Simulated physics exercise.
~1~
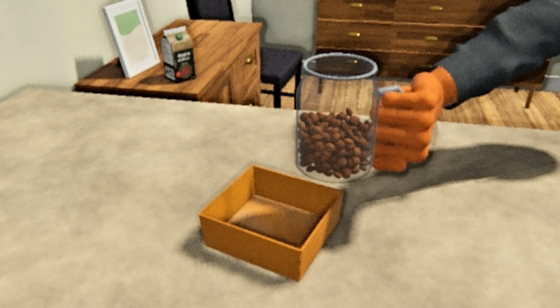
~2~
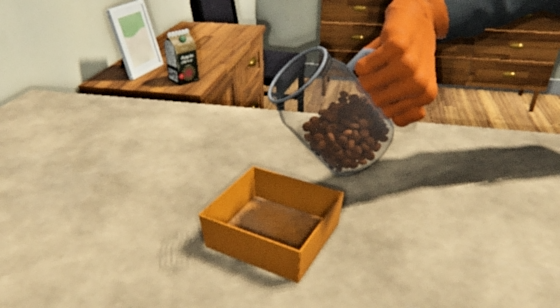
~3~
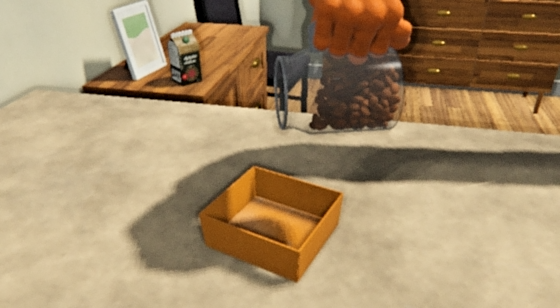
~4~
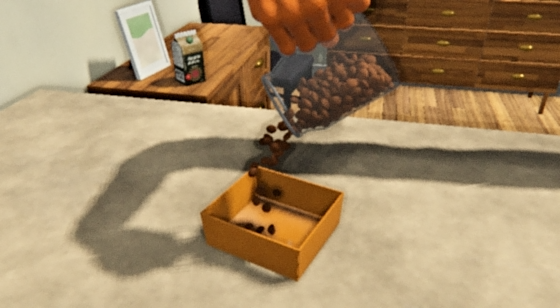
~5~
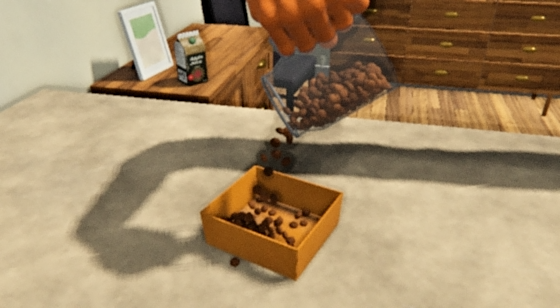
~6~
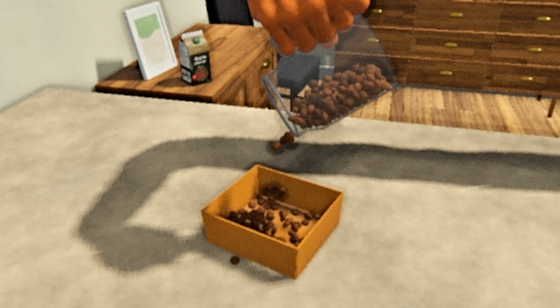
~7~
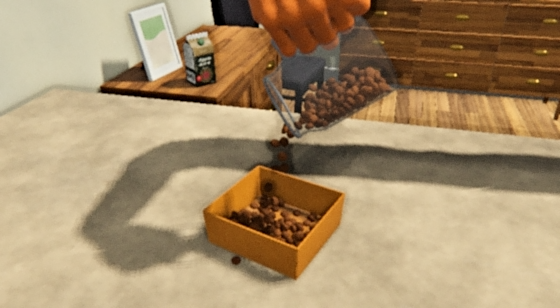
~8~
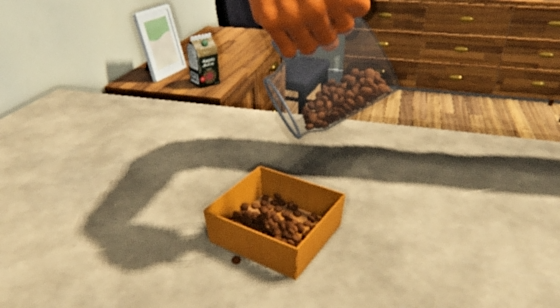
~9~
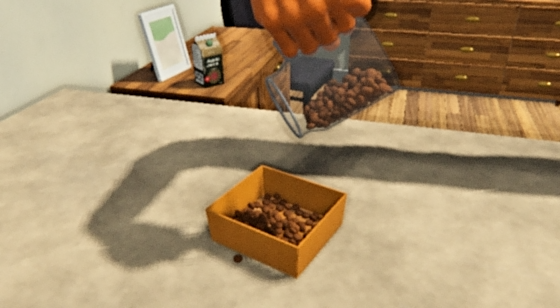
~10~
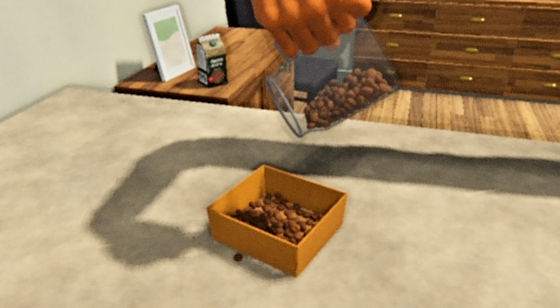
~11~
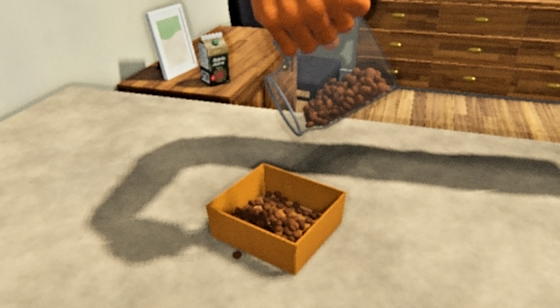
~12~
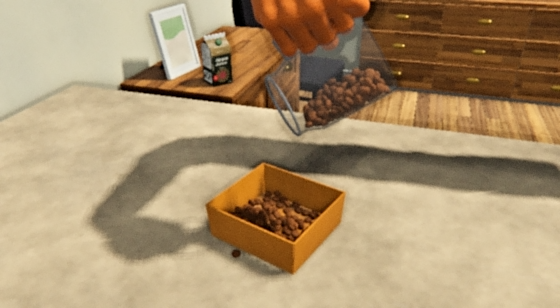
An orange-gloved hand in a dark sleeve holds a clear glass jar of brown pellets above a pale, mottled tabletop, seen from slightly above. An open, square orange-brown tin sits below it, with wooden drawers, a leaning picture and a small carton behind. The hand lifts the jar and tips it leftward past its side until its mouth points down. Pellets tumble into the tin and build a heap, while one lands on the table by its near side. The flow stops with the jar still tilted, many pellets left inside it and a brown pile resting in the tin.
